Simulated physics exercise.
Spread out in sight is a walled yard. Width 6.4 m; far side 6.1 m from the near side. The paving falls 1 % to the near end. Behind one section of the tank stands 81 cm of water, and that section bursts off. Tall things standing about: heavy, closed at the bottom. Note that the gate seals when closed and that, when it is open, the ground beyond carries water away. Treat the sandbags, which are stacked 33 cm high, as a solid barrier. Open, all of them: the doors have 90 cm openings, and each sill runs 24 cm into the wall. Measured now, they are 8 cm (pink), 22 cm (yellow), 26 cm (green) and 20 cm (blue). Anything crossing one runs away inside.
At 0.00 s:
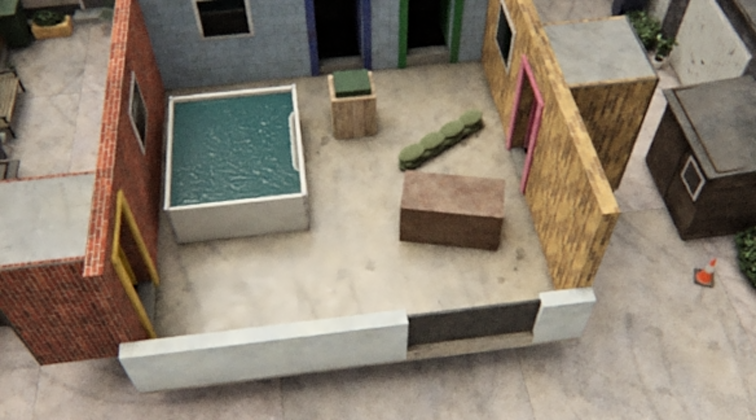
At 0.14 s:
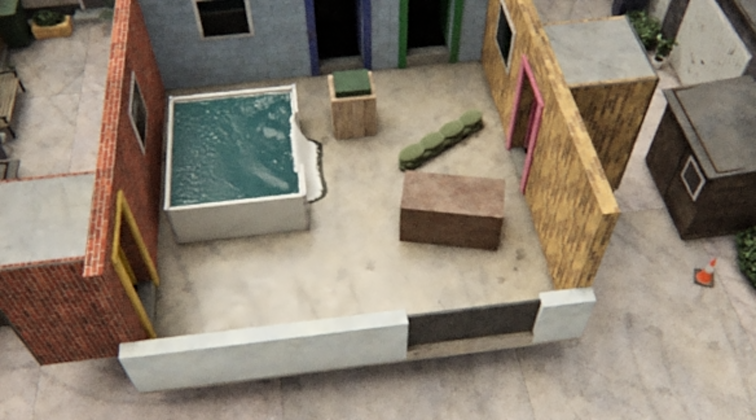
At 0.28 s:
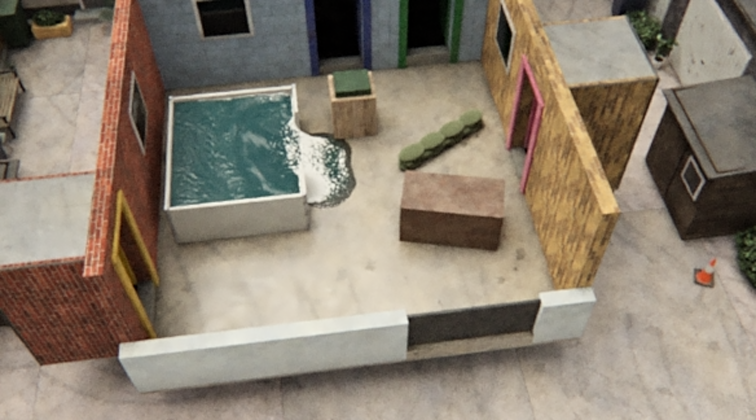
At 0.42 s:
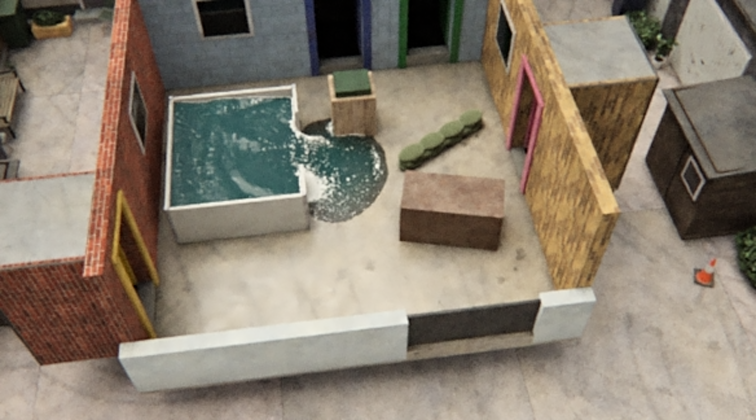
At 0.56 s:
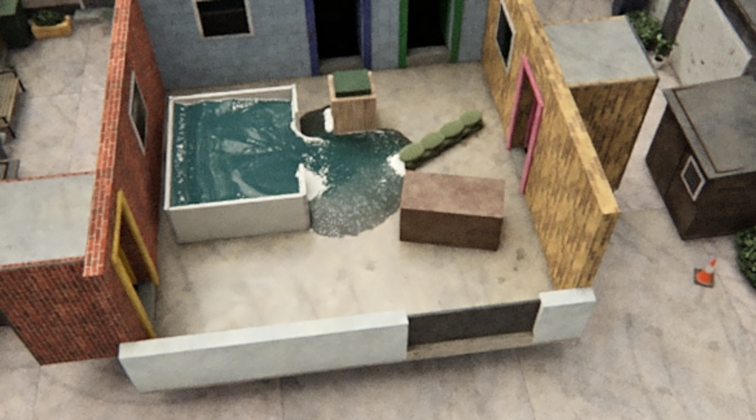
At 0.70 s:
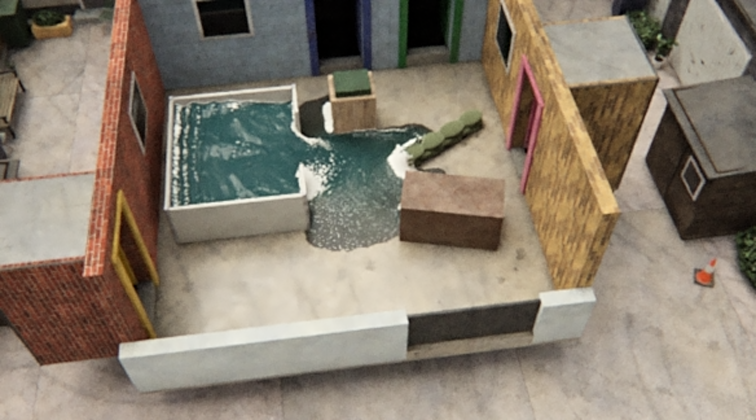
A walled yard with pale paving is seen from high above, looking down at an angle. A white-rimmed tank of green water stands at left by a brick wall, with a planter, green sandbags and a brown block to its right, and blue and green doorways behind. Water bursts from the tank's right side, spreads rightward, foams around the planter, and reaches the sandbags and block, while the camera stays still.
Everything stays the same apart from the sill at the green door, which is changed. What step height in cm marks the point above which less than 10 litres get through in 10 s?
The point is around 27 cm.
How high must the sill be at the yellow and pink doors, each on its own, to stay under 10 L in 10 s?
Roughly 16 cm for the yellow door and roughly 30 cm for the pink door.
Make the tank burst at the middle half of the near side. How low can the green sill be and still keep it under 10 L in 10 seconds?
Then it needs around 7.0 cm.
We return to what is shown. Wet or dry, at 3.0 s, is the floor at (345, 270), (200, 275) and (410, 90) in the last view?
In turn: Wet, dry, flooded.
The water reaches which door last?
I'd say the yellow one.
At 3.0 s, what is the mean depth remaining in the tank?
Average depth: Approx. 38 cm.
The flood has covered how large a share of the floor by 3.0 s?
I'd say near 65 percent.
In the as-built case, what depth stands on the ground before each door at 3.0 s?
Depths in cm: Pink 26, yellow 0, green 29, blue 12.
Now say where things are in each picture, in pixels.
In the first frame, the tank at (235, 147) is whole and still, 81 cm deep; the green door at (430, 25) is dry.
In the second frame, water pours out at (300, 162) and has run 0.4 m, to (319, 149); about 9 cm deep outside, 81 cm at the back.
In the third frame, water pours out at (300, 163) and has run 0.9 m, to (351, 186); about 13 cm deep outside, 81 cm at the back.
In the fourth frame, the front is at (383, 177), 1.5 m from the gap at (300, 163); 2.5 m2 of floor is wet, 81 cm left at the back.
In the fifth frame, water pours out at (300, 162) and has run 2.1 m, to (414, 151); about 9 cm deep outside, 75 cm at the back.
In the sixth frame, the front is at (434, 140), 2.5 m from the gap at (300, 162); 5.2 m2 of floor is wet, 68 cm left at the back; 1.8 m in a straight line remain to the green door at (430, 25).
After 1.4 s water covers 30 % of the floor, deepest (46 cm) near (408, 152); it has not reached the green door.
After 3.0 s water covers 65 % of the floor, deepest (38 cm) near (470, 65); 29 cm at the green door, 6 litres in over its 26 cm sill.
After 10.0 s water covers 95 % of the floor, deepest (20 cm) near (156, 297); 12 cm at the green door, 13 litres in over its 26 cm sill.
At the green door as built, the water arrived by 2.0 s and peaked near 29 cm at 2.8 s.
With a sill of 21.5 cm, 35 litres would have come in within the 10 s; with 29.5 cm, 5 litres. So under 10 litres takes about 27 cm.
